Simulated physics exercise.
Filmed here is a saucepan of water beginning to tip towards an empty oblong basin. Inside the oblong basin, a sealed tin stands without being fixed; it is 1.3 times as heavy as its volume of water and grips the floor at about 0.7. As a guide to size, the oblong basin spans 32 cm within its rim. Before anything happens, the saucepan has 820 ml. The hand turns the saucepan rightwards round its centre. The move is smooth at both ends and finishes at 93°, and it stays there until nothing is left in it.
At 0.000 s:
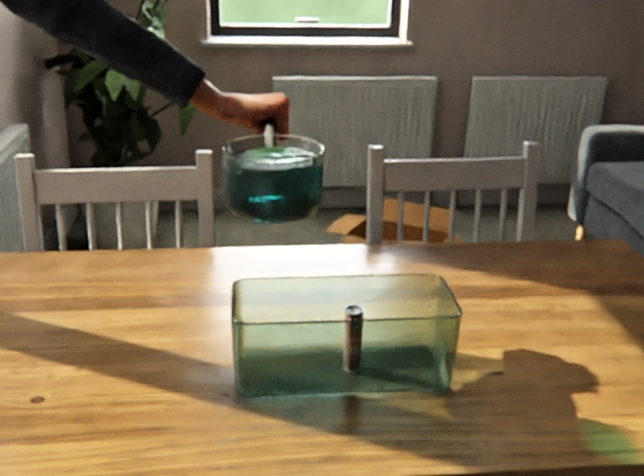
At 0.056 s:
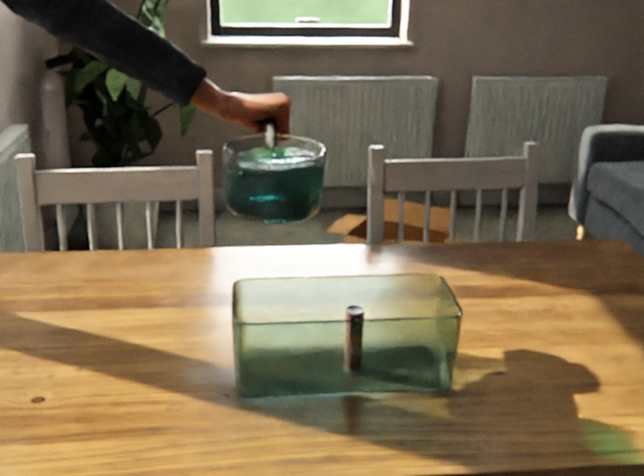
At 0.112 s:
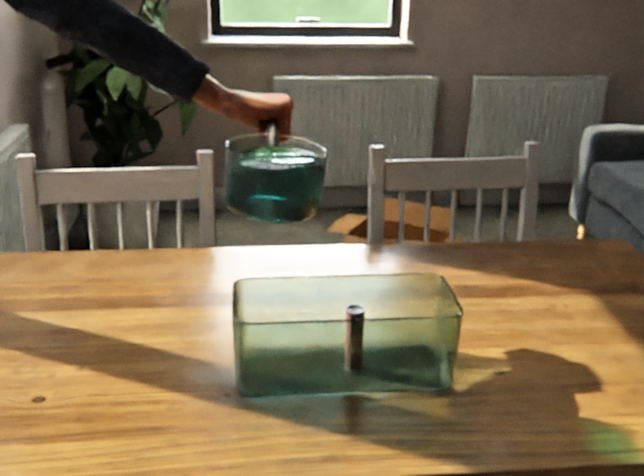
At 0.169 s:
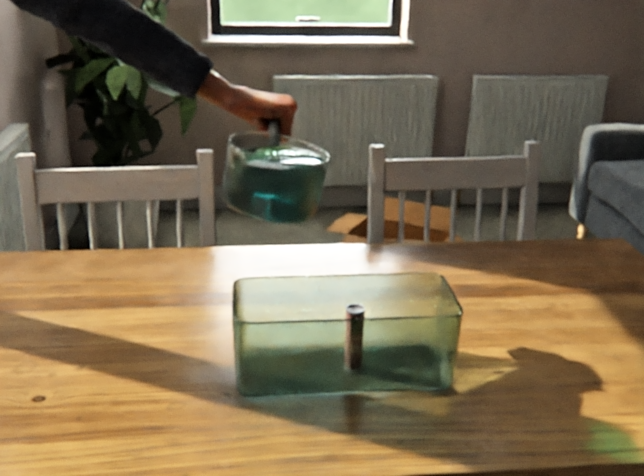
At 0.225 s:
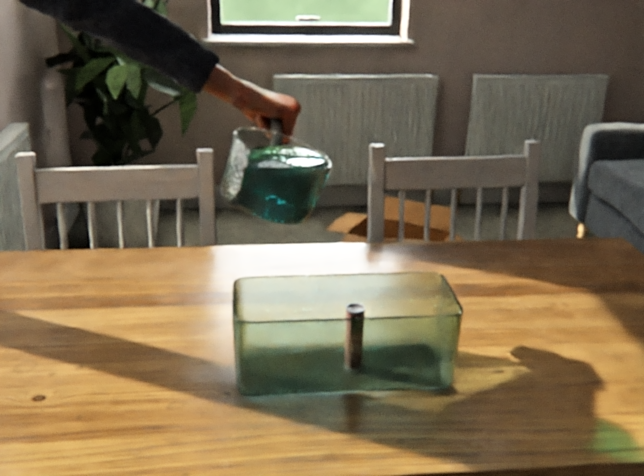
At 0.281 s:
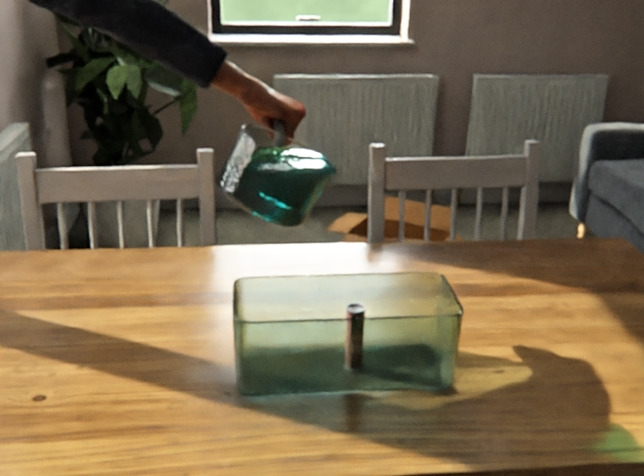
A hand reaching in from the upper left holds a clear glass pan of blue-green water, first level, then tilting it gradually rightwards while the camera stays still. Below it, an empty, greenish, see-through oblong basin sits on a sunlit wooden table, with a small upright tin showing at its middle. The indoor room, seen from across the table, has pale chairs, radiators, a leafy plant at left and a grey sofa at right.
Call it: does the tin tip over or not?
It does not.
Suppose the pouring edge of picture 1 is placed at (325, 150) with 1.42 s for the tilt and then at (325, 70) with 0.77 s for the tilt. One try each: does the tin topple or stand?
First it stays on its base; then it stays on its base.
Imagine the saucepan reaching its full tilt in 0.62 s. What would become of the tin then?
Result: Tin upright.
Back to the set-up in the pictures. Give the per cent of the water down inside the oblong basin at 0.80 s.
Roughly 68 per cent.
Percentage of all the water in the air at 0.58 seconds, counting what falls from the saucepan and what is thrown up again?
Around 38 in a hundred.
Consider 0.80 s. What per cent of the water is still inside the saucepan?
Roughly 16 percent remains.
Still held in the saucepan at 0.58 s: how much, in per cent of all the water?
Remaining: Near 50 % of the total.
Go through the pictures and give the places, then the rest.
In the first frame, it leans 0°; its right rim is at (323, 149); the water meets the walls at (225, 160) and (321, 159); the oblong basin's rim runs from (232, 301) to (452, 295); the tin's top is at (354, 312).
In the second frame, it leans 1°; its right rim is at (324, 150); the water meets the walls at (226, 160) and (322, 159).
In the third frame, it leans 5°; its right rim is at (326, 153); the water meets the walls at (228, 158) and (323, 159).
In the fourth frame, it leans 11°; its right rim is at (328, 158); the water meets the walls at (229, 158) and (325, 159).
In the fifth frame, it leans 18°; its right rim is at (330, 164); the water meets the walls at (229, 159) and (328, 160).
In the sixth frame, it leans 27°; its right rim is at (331, 172); the water meets the walls at (229, 160) and (329, 166); 1 per cent is over the edge.
After 0.58 s the tilt is 79° and 50 per cent is still to pour; the tin stands where it began.
After 0.80 s the tilt is 93° and 15 per cent is still to pour; the tin stands where it began.
After 1.02 s the tilt is 93° and 5 per cent is still to pour; the tin stands where it began.
After 1.27 s the tilt is 93° and 1 per cent is still to pour; the tin stands where it began.
In the end the tin stands where it began.
